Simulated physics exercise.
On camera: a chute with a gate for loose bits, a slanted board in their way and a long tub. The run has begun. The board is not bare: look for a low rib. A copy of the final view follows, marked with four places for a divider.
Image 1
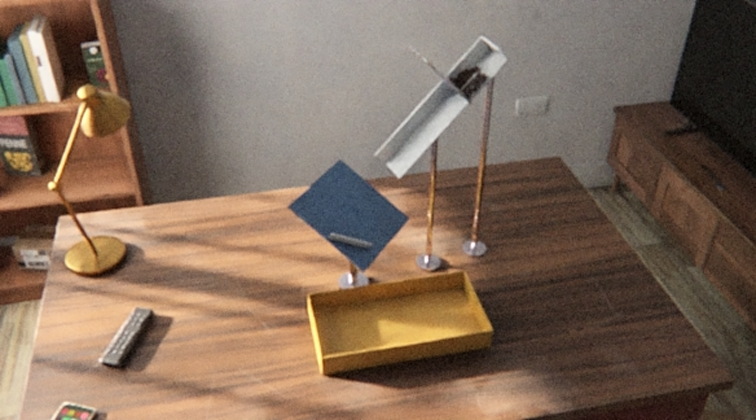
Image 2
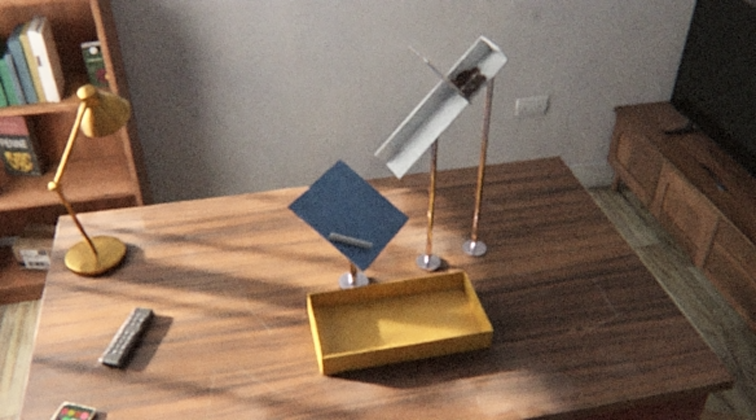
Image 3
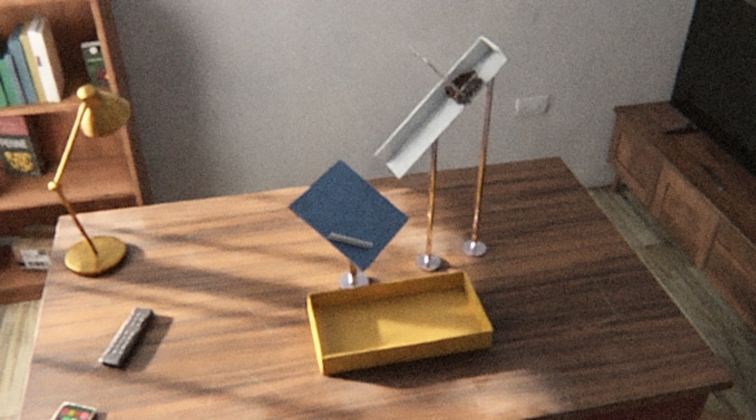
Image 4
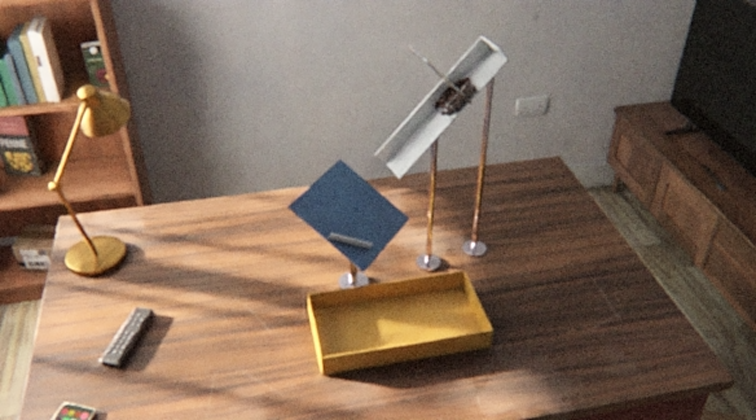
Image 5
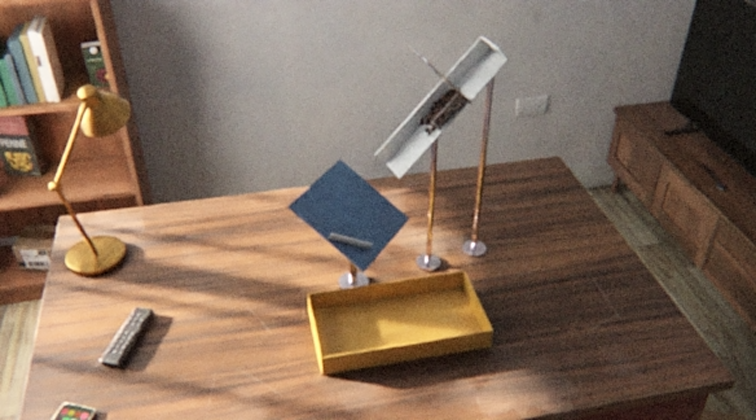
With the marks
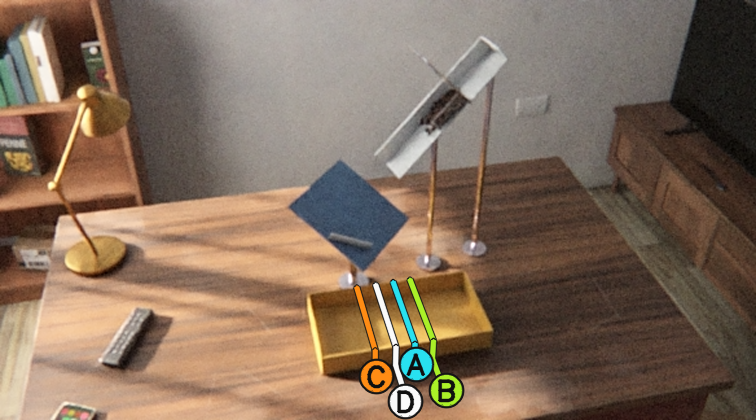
A small cluster of dark brown bits sits near the top of a pale, sloping chute on copper-coloured stands, then begins sliding down to the left. It spreads along the channel as it descends partway, while the tilted blue board and empty yellow tub below stay still.
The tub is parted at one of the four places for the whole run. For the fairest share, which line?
The answer is line B.
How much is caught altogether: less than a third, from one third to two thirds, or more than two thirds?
More than two thirds.
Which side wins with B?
Left.
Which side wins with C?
More lands on the right.
On the marked copy, line A crosses the front rim at (414, 343); line B crosses the front rim at (433, 340); line C crosses the front rim at (375, 349); line D crosses the front rim at (395, 346).
For line A, of what is caught, a small part on the left of the divider, nearly all on the right.
For line B, of what is caught, about two thirds on the left of the divider, about a third on the right.
For line C, of what is caught, a small part on the left of the divider, nearly all on the right.
For line D, of what is caught, a small part on the left of the divider, nearly all on the right.
